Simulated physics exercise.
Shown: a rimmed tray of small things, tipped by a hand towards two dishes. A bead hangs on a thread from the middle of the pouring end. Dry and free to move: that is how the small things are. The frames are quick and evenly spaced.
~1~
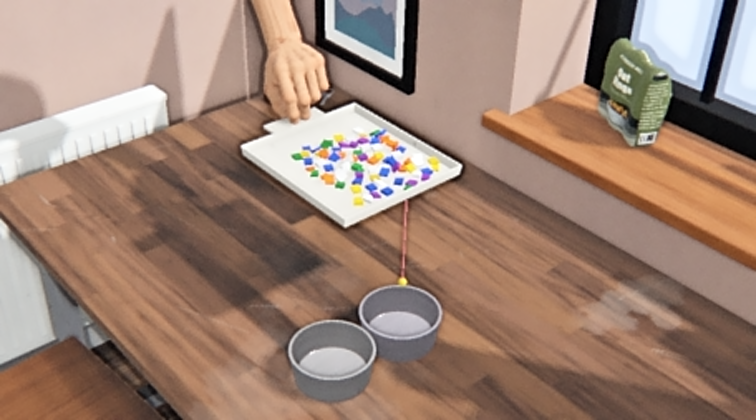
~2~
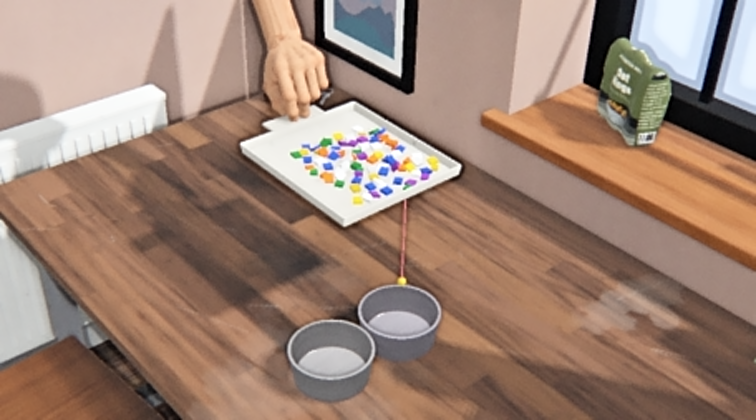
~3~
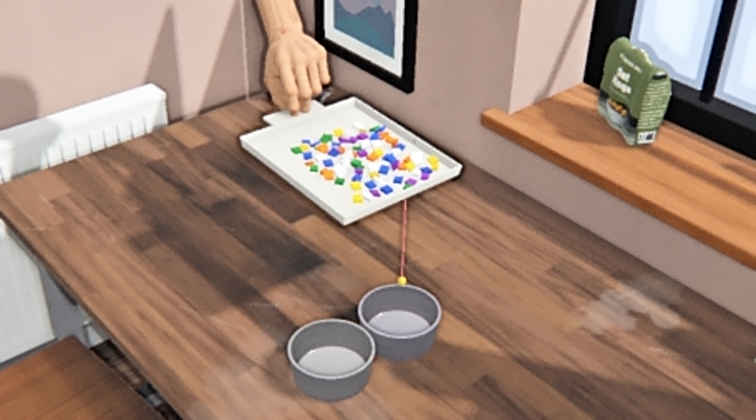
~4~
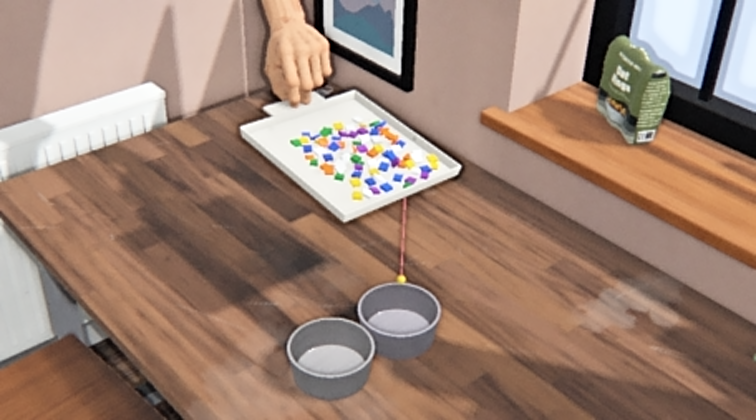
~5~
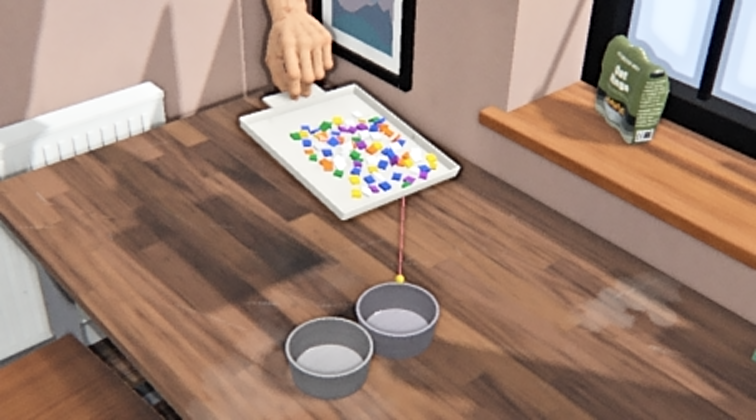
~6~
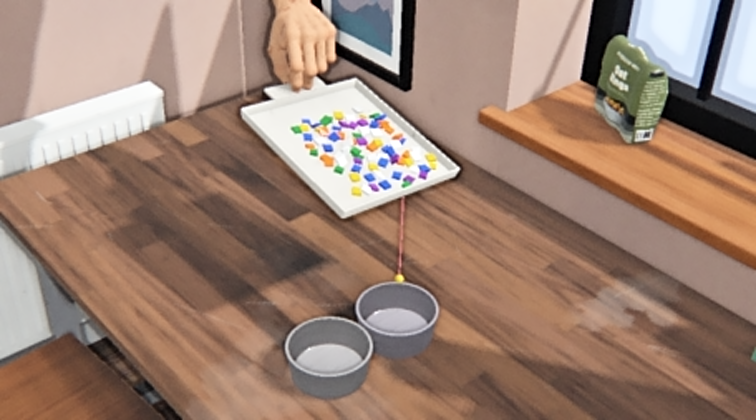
A hand slowly tilts a white tray of colourful mosaic tiles above two grey dishes.
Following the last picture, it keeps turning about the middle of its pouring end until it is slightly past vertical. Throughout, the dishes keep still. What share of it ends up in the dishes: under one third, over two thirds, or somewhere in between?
Under one third.
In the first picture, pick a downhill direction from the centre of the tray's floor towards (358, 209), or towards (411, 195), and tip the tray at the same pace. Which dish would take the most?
Heading one - the rightward dish; heading two - the rightward dish.
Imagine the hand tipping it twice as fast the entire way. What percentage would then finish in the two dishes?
About 10 in a hundred.
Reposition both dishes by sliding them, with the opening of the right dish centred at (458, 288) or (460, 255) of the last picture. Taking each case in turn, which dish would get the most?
In the first try it is the one to the right, in the second it is the one to the right.
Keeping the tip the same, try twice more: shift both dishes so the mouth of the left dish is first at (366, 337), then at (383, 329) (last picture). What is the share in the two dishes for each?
Trial 1 near 30 percent, trial 2 near 60 percent.
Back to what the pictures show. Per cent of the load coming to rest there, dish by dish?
Per hundred pieces: Left dish roughly 0, right dish roughly 10.
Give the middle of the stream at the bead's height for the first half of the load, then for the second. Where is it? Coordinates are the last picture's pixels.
About (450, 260) to begin with, then about (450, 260).
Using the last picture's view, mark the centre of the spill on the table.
Their resting centre is at about (457, 301).
Soon, tray tipped steeply; all on the tray.
A while on, tray tipped right over; most on the tray; about a quarter outside both.
Towards the end, tray tipped past a quarter turn; a small part in the right dish; nearly all outside both.
Finally, tray tipped past a quarter turn; none in the left dish; a small part in the right dish; nearly all outside both.
